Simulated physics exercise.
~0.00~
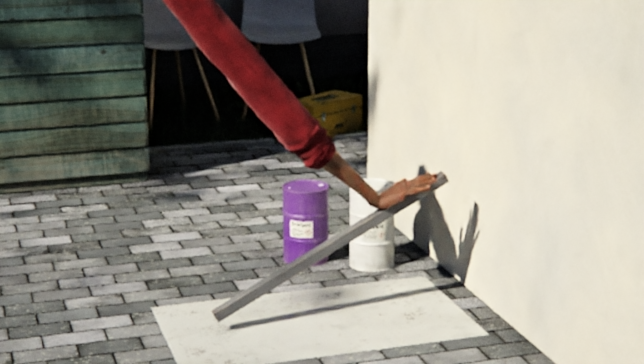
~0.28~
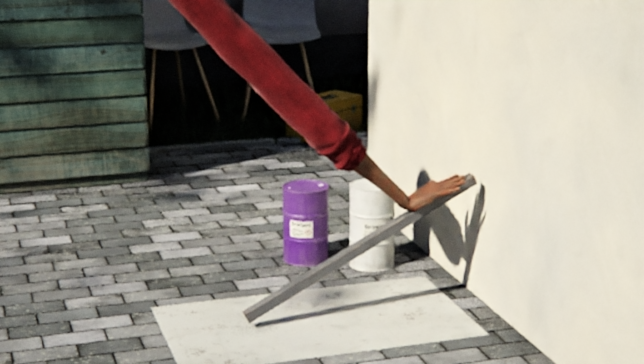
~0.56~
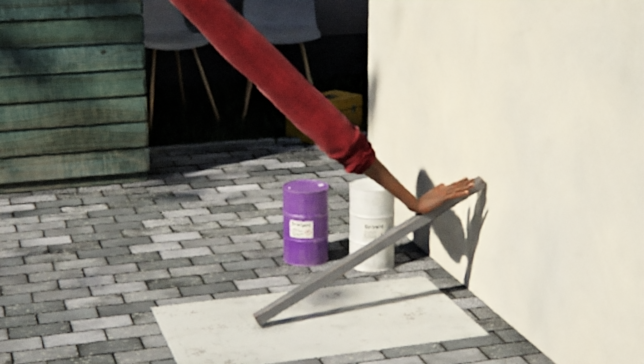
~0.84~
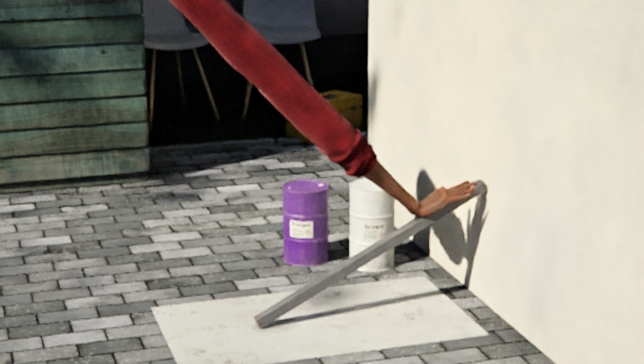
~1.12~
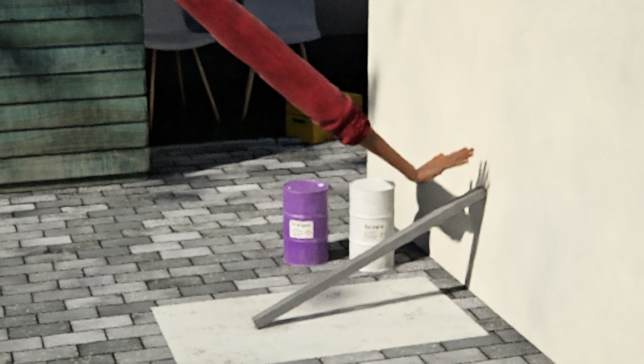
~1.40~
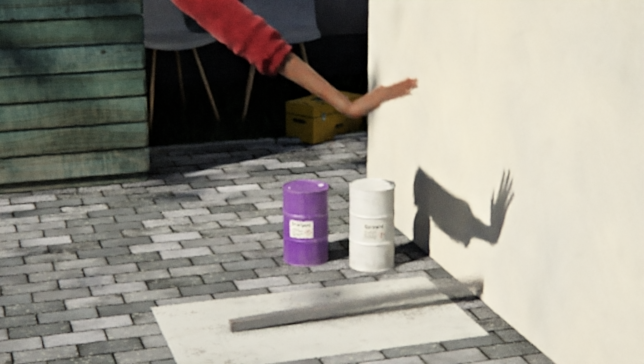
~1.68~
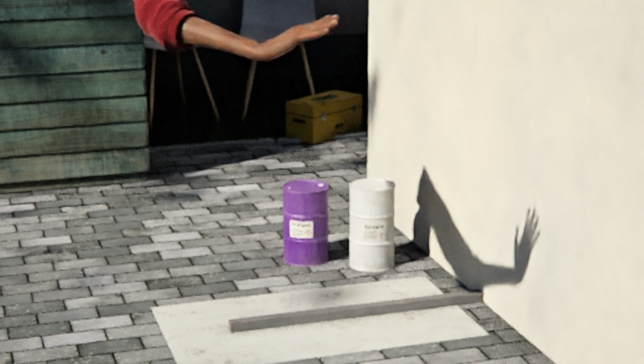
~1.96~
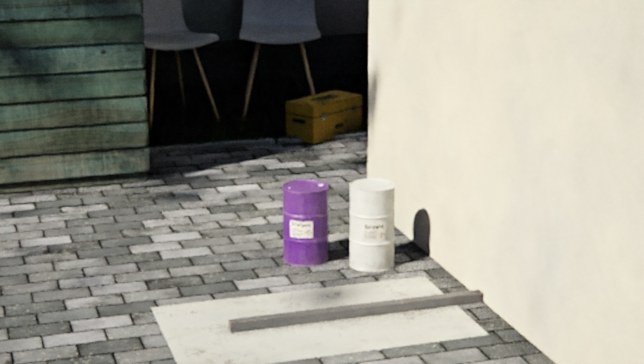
A long grey pole is being leant against a cream wall on the right by a red-sleeved arm, seen from slightly above on a sunlit paved yard. A purple canister and a white one stand side by side behind it, with green boards, chairs and a yellow box farther back. The hand pushes the pole rightward over a pale slab until its top meets the wall, then lets go and draws back. The pole slides down the wall and drops flat. The arm withdraws, leaving the pole lying across the slab and both canisters still upright.
